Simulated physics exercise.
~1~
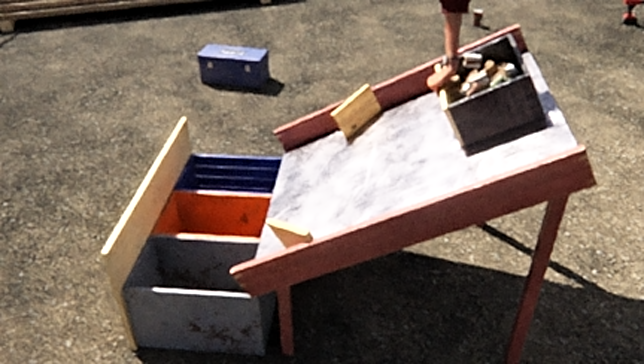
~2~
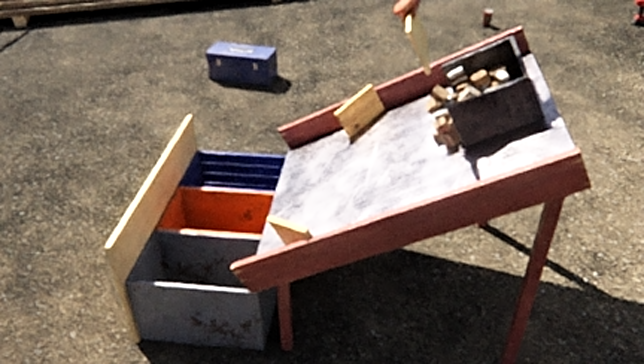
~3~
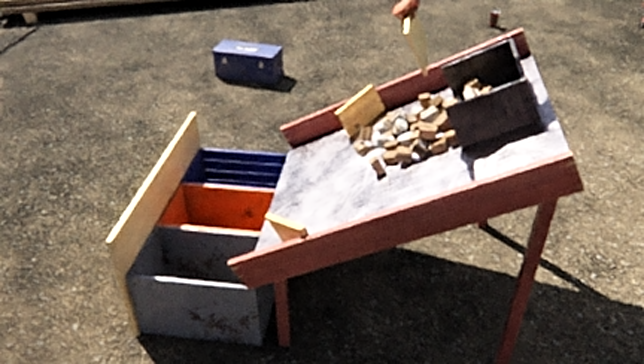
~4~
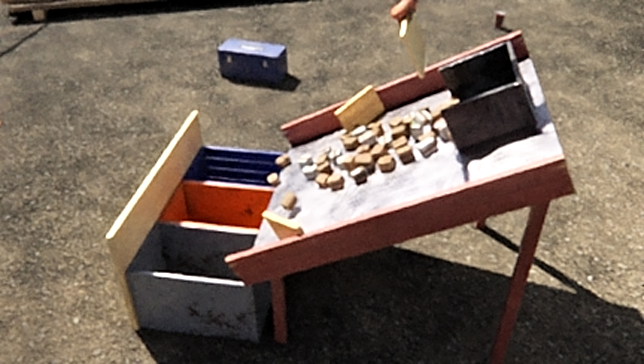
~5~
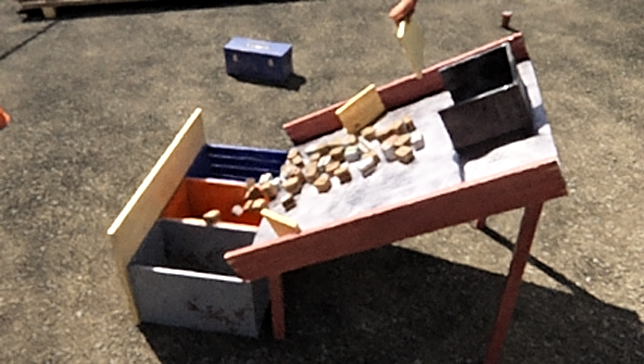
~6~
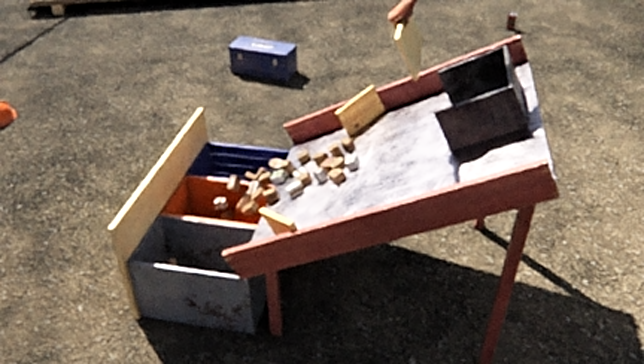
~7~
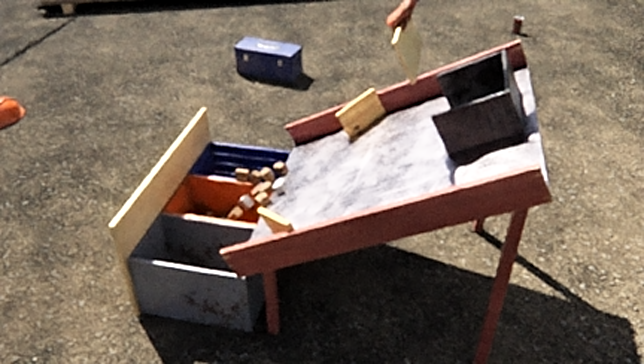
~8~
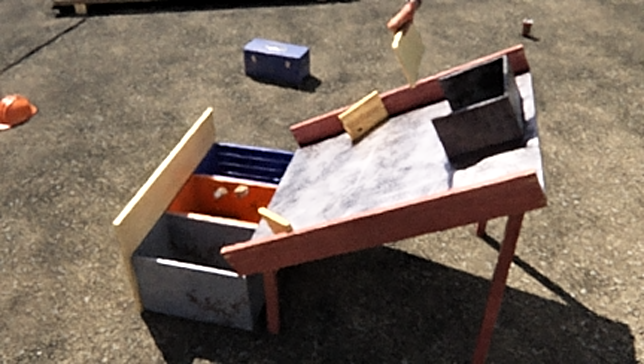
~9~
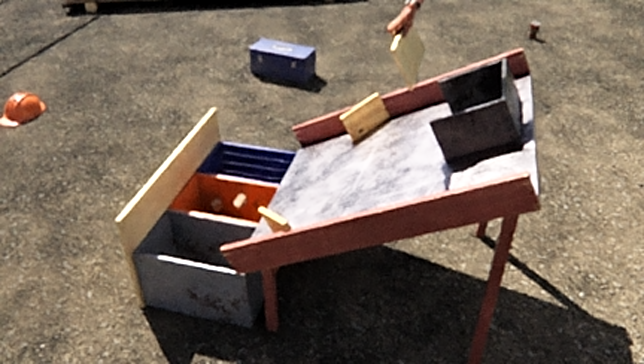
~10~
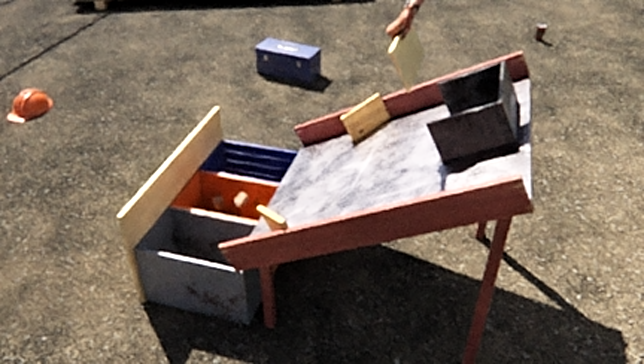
Small wooden blocks spilling from a black pen as a hand lifts its gate, sliding left down a table into coloured tubs.
